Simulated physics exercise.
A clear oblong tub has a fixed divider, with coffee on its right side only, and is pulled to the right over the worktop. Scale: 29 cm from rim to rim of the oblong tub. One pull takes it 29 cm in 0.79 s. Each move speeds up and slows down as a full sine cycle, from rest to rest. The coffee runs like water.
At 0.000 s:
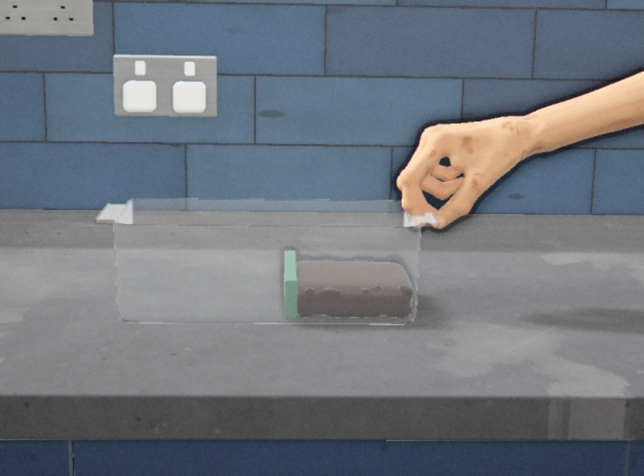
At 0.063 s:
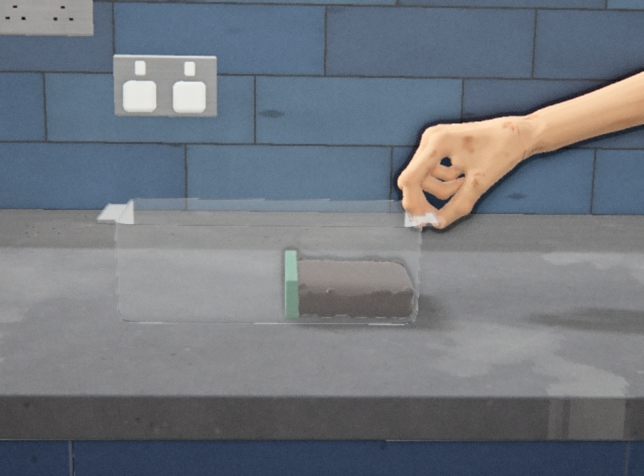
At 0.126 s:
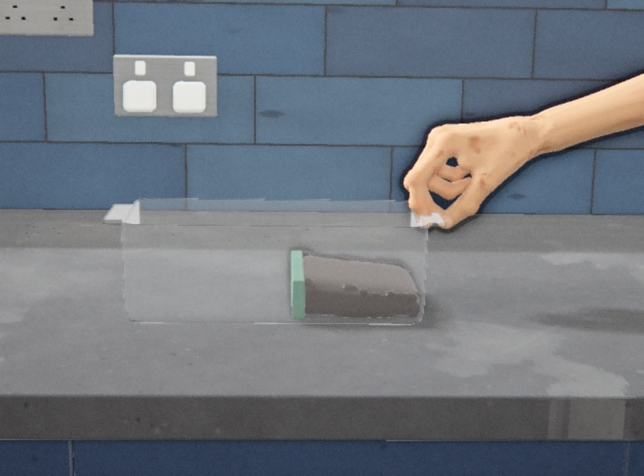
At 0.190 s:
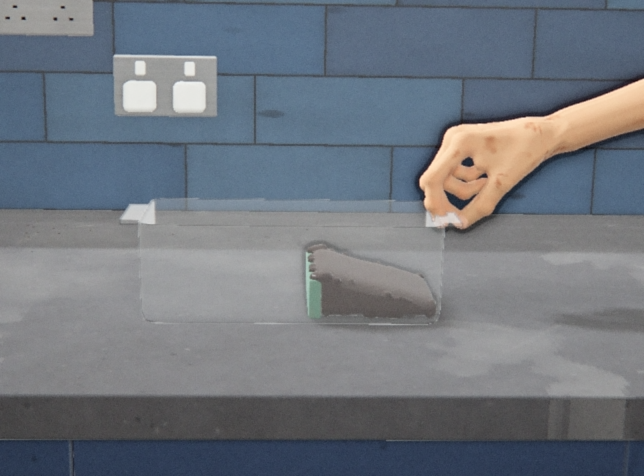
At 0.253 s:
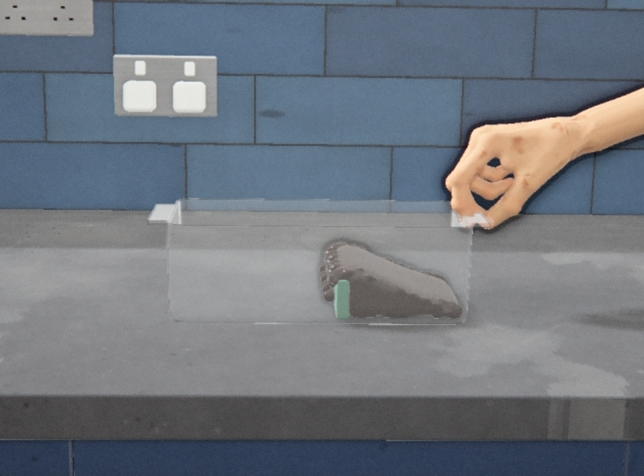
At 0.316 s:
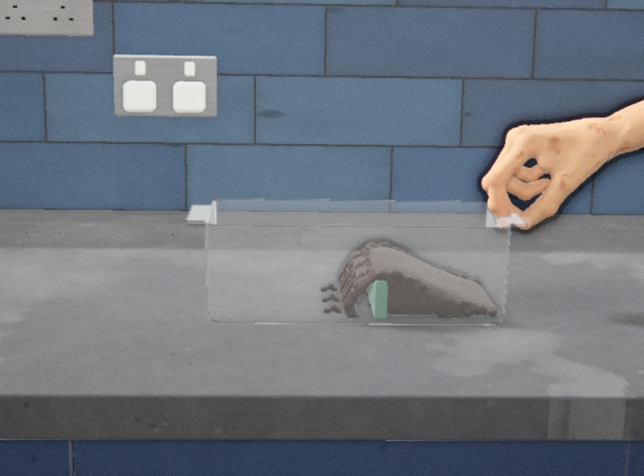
A clear rectangular tub holding dark brown coffee on the right of a short green divider sits on a grey worktop, seen from the front in a fixed view. Behind it are blue wall tiles and a pale double switch plate at upper left. A hand at right pulls the tub rightward, slowly then faster, as the coffee heaps up leftward and pours over the divider.
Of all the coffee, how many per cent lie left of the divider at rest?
About 17 per cent.
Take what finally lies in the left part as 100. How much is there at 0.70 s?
Some 80 per cent.
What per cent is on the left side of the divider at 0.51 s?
About 14 per cent.
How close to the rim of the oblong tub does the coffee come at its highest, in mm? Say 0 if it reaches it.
About 35 mm.
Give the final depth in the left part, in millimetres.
Some 4 mm deep.
Then, 0.51 s in, it has gone 22 cm; 14 per cent is on the left side and 0 is out of the oblong tub.
Then, 0.70 s in, it has gone 29 cm; 14 per cent is on the left side and 0 is out of the oblong tub.
Then, 0.89 s in, it has gone 29 cm; 14 per cent is on the left side and 0 is out of the oblong tub.
Then, 1.08 s in, it has gone 29 cm; 16 per cent is on the left side and 0 is out of the oblong tub.
Finally, 17 per cent is on the left side and 0 is out of the oblong tub.
